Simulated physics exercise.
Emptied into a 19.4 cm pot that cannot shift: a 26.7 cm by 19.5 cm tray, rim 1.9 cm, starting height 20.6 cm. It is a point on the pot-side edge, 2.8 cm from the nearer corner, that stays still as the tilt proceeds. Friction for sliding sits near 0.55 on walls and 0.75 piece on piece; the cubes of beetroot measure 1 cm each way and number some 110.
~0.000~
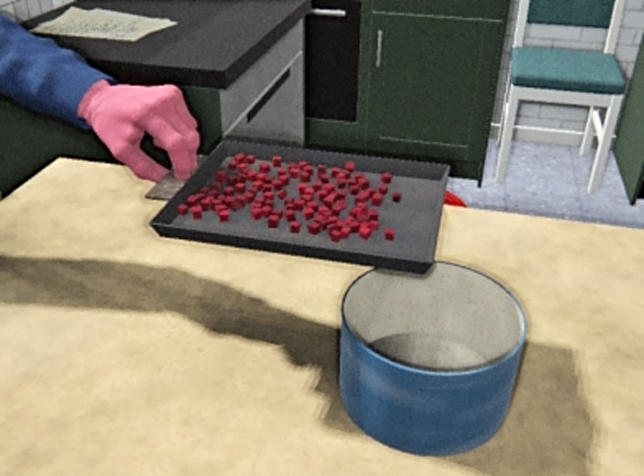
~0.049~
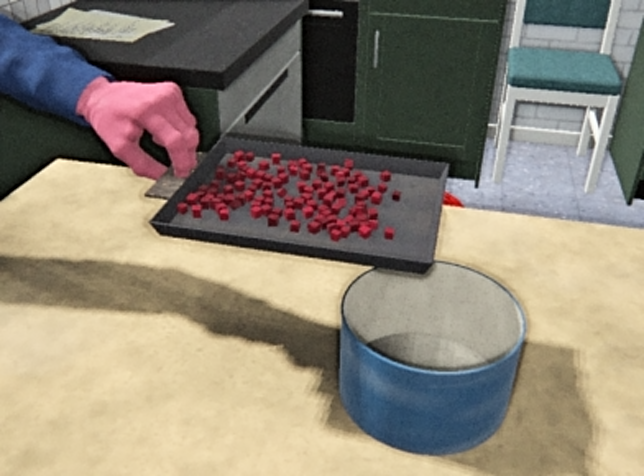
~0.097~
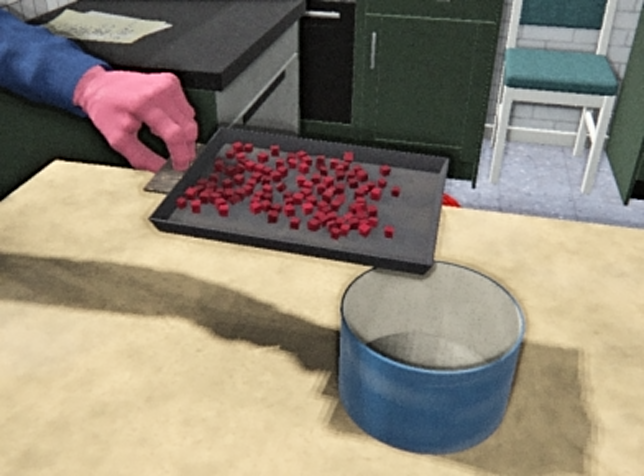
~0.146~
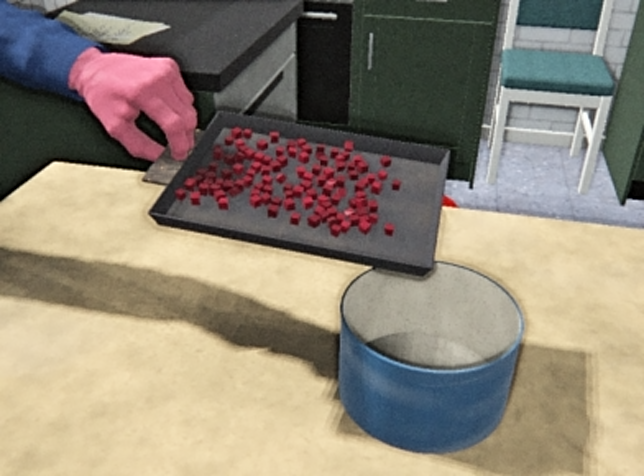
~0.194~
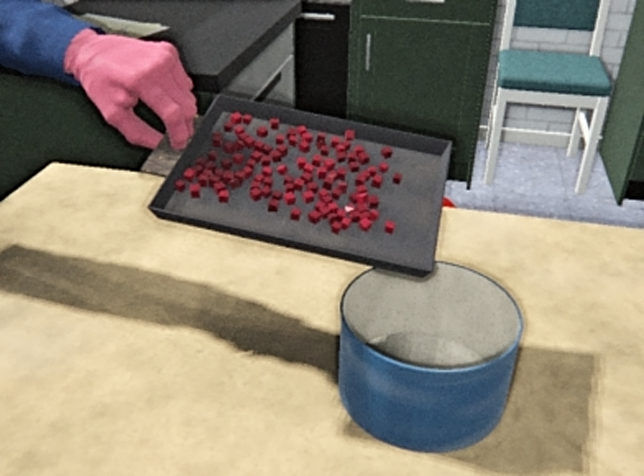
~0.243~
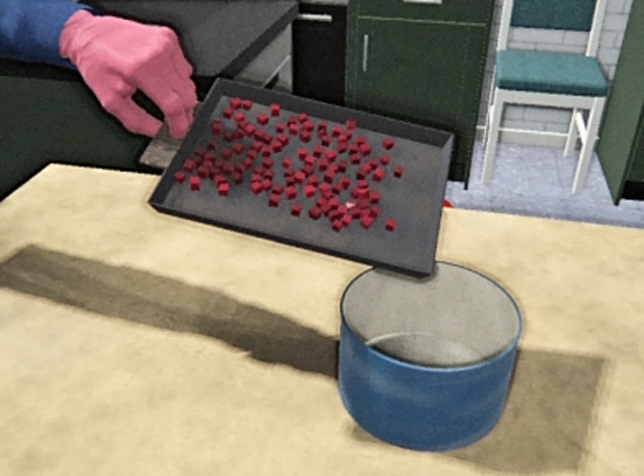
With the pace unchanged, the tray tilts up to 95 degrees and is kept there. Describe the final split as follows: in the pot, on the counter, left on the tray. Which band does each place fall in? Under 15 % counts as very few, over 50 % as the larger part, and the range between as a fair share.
Pot: A fair share. Counter: The larger part. Tray: Very few.
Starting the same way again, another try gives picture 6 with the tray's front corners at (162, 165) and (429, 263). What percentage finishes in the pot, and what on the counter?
In the pot: 55 per cent; on the counter: 45 per cent.
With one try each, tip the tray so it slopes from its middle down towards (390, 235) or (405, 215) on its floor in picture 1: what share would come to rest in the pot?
About 50 and 50 per cent.
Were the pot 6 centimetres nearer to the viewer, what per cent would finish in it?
Share in pot: Approx. 80 %.
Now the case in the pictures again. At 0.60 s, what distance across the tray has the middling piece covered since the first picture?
Displacement on the tray: Roughly 7 cm.
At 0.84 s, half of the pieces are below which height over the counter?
The halfway mark is near 18 cm.
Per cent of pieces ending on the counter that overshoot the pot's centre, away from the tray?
Some 60 per cent.
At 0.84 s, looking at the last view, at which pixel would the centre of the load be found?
(394, 325) or thereabouts.
After 0.60 s, tilt 56 degrees; the tray holds 100 %, the pot 0 %.
After 0.84 s, tilt 81 degrees; the tray holds 40 %, the pot 10 %.
After 1.18 s, tilt 95 degrees; the tray holds 0 %, the pot 30 %.
By 2.2 s all is still; pot 35 %, counter 65 %, tray 0 %.
